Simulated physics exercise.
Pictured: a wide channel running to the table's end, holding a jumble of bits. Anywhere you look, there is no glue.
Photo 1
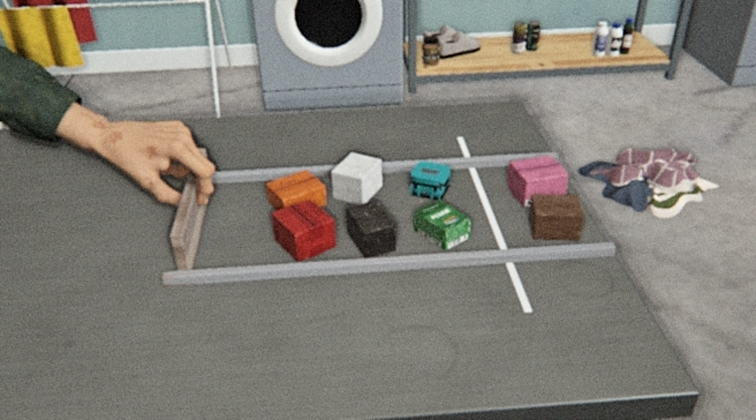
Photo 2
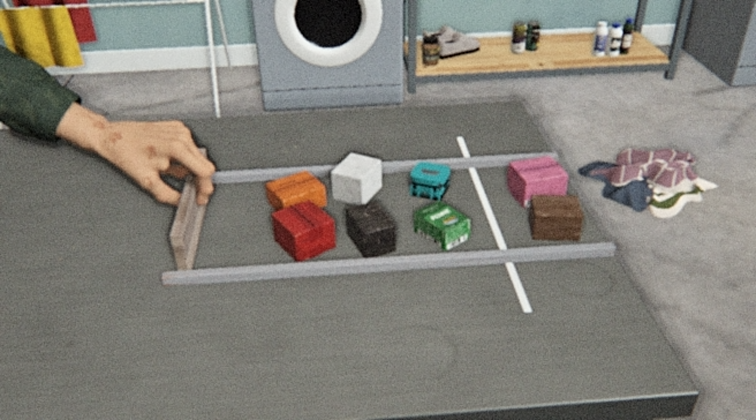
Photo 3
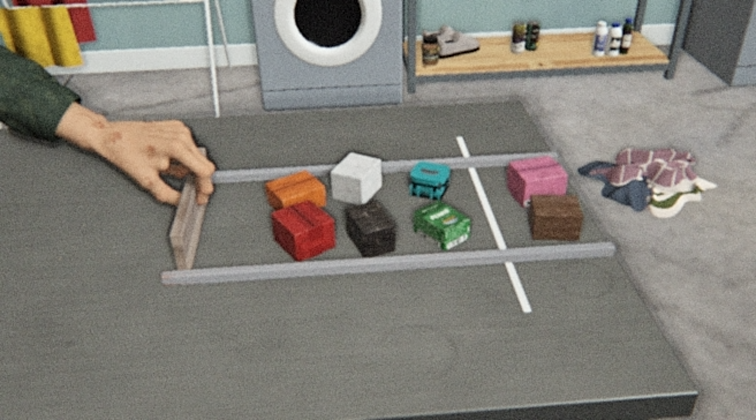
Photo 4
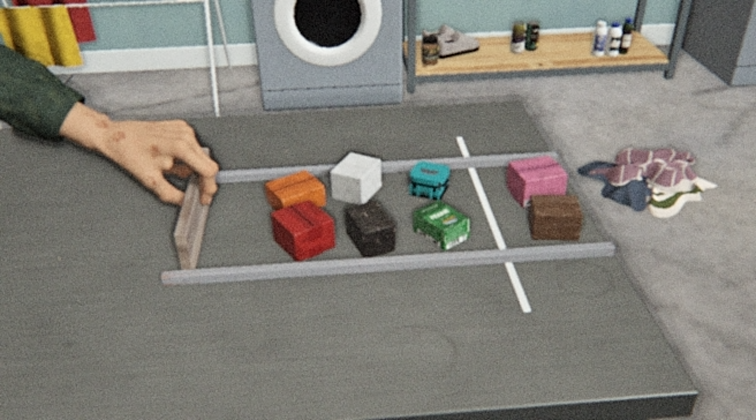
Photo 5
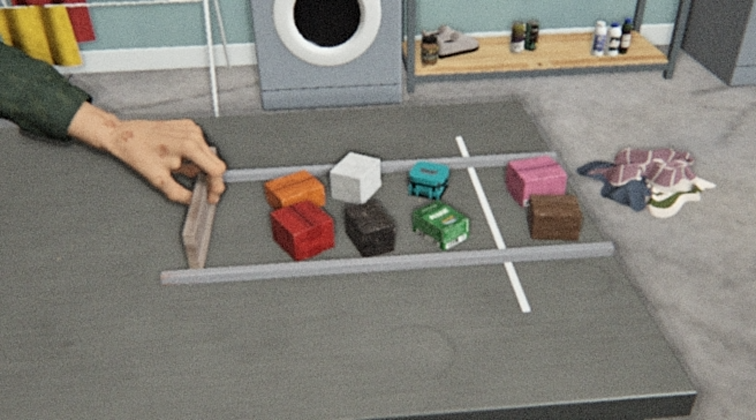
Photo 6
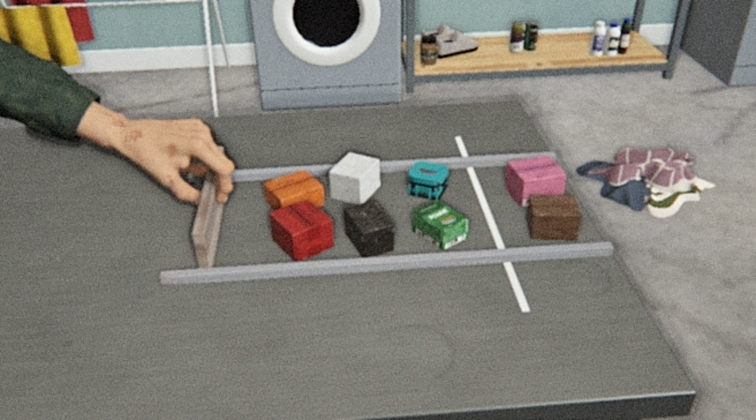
In a laundry room, a hand at the left holds a board upright between two rails on a dark table, with colourful boxes and blocks spread along the channel and a pale strip crossing it. The hand stays still at first, then slides the board slightly right, while the pieces remain in place.
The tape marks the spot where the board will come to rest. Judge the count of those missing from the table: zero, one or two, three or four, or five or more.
I expect the edge to claim a single one or a pair.
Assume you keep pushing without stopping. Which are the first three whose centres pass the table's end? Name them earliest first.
Earliest first: The brown block, then the green box, then the pink box.
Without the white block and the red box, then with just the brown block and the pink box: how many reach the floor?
You'd see 0 fallen, and 0 in the other try.
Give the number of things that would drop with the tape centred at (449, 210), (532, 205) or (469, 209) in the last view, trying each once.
Down on the floor: 0, 5 and 1.
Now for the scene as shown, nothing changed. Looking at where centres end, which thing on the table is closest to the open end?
The green box.
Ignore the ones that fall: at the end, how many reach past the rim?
Result: 1.
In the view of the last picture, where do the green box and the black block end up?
Roughly (591, 221); the other one roughly (557, 219).
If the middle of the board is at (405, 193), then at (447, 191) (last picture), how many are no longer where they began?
6 by the first point, 7 by the second.
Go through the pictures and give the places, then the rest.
Pink box (537, 181); brown block (555, 217); turquoise case (430, 181); board (193, 207); tape (488, 208), in the first picture.
Brown block (555, 218); red box (304, 230), in the second picture.
Turquoise case (430, 181); green box (441, 225), in the third picture.
Pink box (536, 181); black block (370, 229), in the fourth picture.
Brown block (554, 217); orange box (295, 194), in the fifth picture.
Pink box (535, 181); brown block (553, 217); turquoise case (428, 181); board (213, 205); tape (485, 208), in the sixth picture.
Early on, none off yet; pink box at rest near (535, 181); brown block at rest near (553, 217); turquoise case at rest near (428, 181).
A while later, none off yet; pink box at rest near (535, 181); brown block at rest near (553, 217); turquoise case travelled about its own width near (465, 171).
Finally, the number that fall off is one or two; lost, brown block.
